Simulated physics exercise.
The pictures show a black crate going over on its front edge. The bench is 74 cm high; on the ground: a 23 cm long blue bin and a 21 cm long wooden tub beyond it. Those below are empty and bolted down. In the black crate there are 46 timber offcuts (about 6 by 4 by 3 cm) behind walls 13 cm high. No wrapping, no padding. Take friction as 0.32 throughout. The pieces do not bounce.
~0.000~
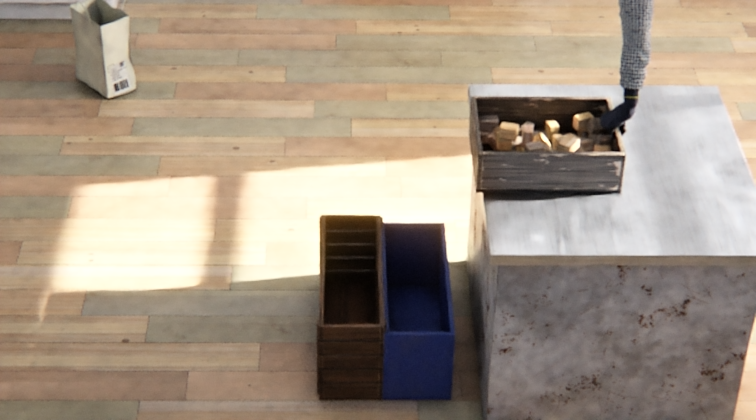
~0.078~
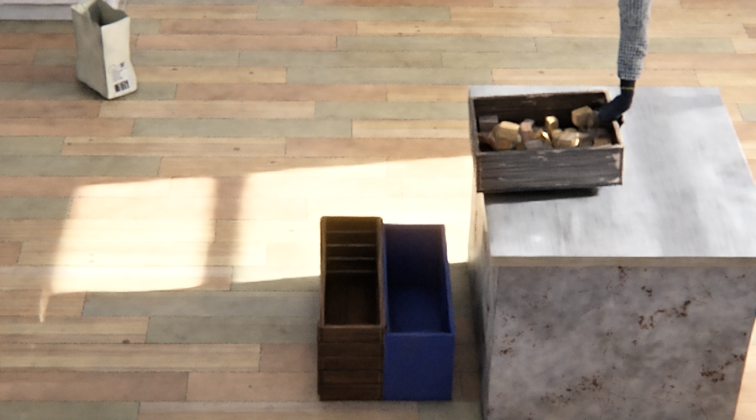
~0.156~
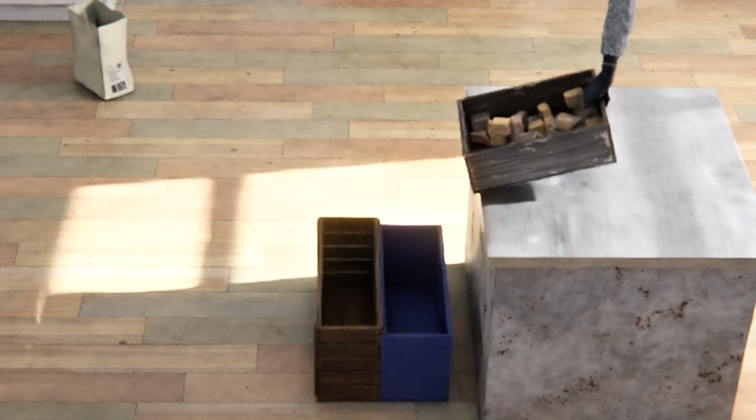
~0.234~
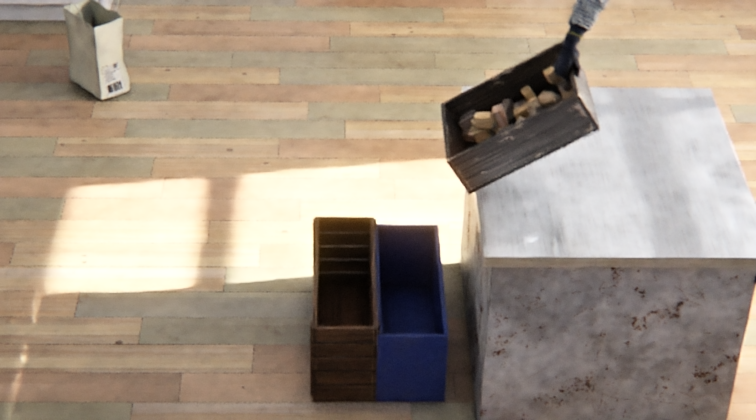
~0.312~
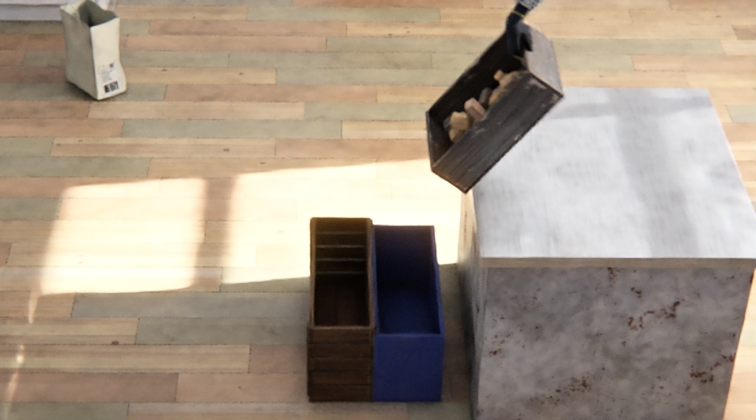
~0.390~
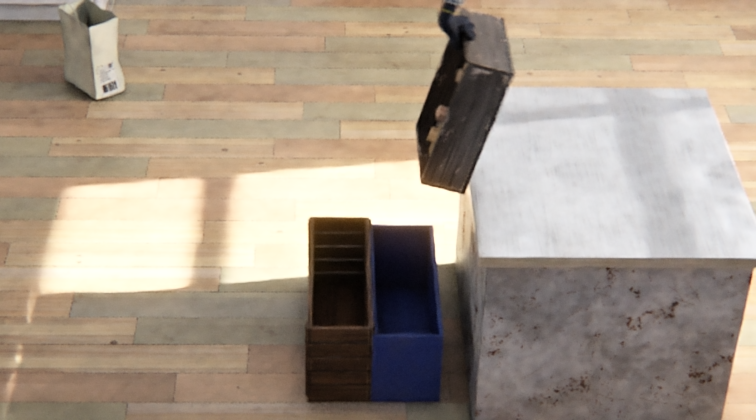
A gloved hand tilts a black crate of timber offcuts steeply leftward at the bench's edge.
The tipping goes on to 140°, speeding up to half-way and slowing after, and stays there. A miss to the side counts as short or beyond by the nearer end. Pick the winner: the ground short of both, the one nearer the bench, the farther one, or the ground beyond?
The ground past the pair gets the most.
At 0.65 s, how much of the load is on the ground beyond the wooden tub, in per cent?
About 0 per cent.
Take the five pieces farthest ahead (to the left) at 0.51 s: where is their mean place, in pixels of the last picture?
At about (400, 65).
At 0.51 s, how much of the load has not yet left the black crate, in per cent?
Some 100 per cent.
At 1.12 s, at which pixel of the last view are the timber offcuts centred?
Near (319, 336).
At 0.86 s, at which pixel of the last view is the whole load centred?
At about (324, 304).
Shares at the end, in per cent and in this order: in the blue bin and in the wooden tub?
Roughly 20 and 30 per cent.
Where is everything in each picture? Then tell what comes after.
In the first picture (we follow the rim corner now nearest the camera), black crate at (483, 153); blue bin at (389, 333); tilt 0°; nothing out yet.
In the second picture, black crate at (480, 154); tilt 4°.
In the third picture, black crate at (467, 155); tilt 16°.
In the fourth picture, black crate at (450, 159); tilt 32°.
In the fifth picture, black crate at (433, 167); tilt 53°.
In the sixth picture, black crate at (421, 179); blue bin at (377, 335); tilt 74°; nothing out yet.
After 0.51 s, tilt 106°; 45 still in the black crate and 1 in the air.
After 0.65 s, tilt 133°; 11 still in the black crate and 35 in the air.
After 0.86 s, tilt 140°; 3 in the blue bin, 12 in the wooden tub, 7 on the ground beyond the wooden tub and 24 in the air.
When it is over (at 1.12 s), 10 in the blue bin, 14 in the wooden tub and 22 on the ground beyond the wooden tub.
